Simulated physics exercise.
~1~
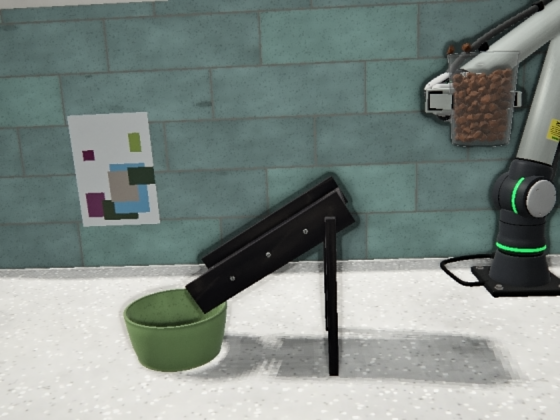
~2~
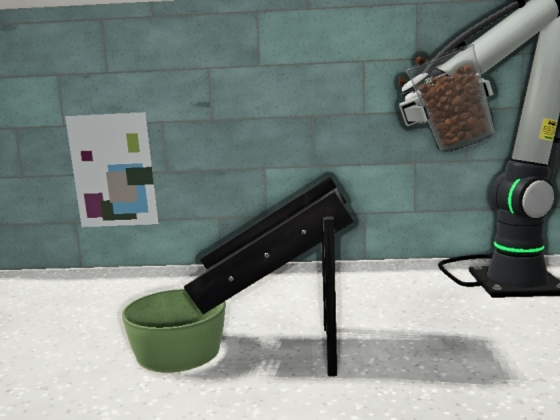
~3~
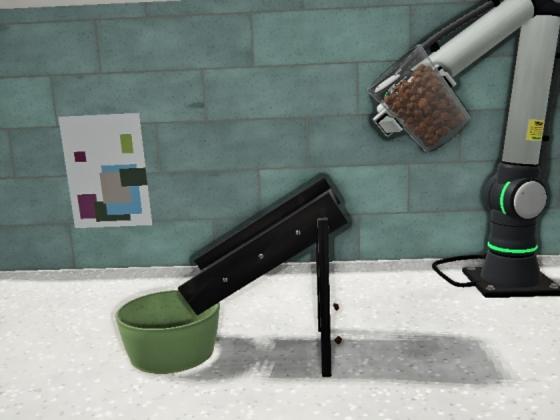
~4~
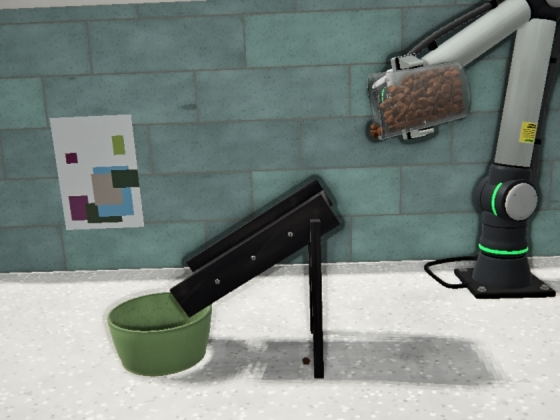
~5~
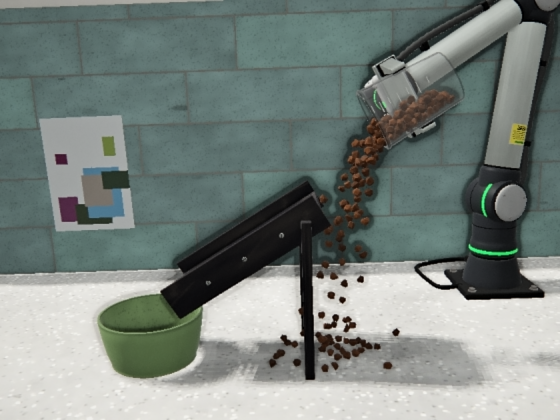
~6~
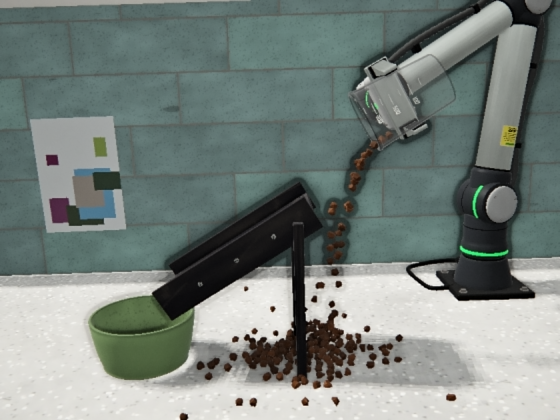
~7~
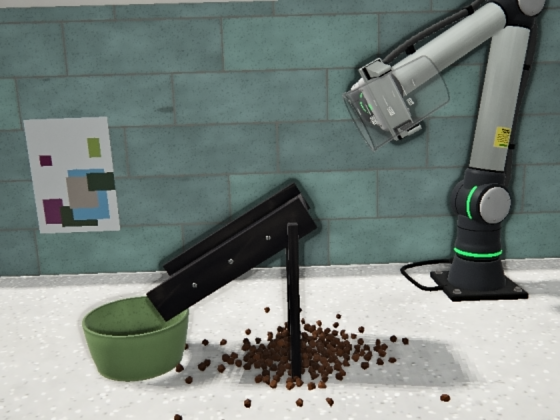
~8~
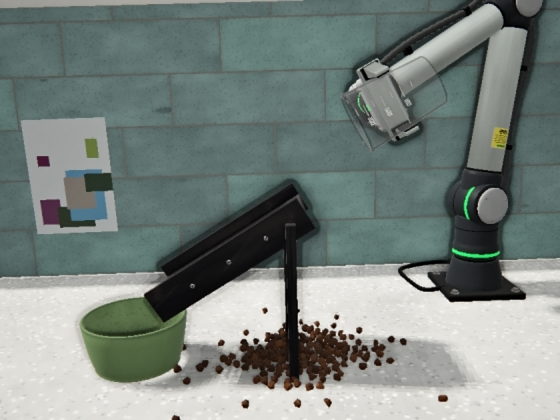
A robot arm tipped a clear tumbler of brown pet food pellets above a sloping black chute, but they poured down just right of it and scattered on the table around its leg, leaving the tumbler and the green bowl empty.
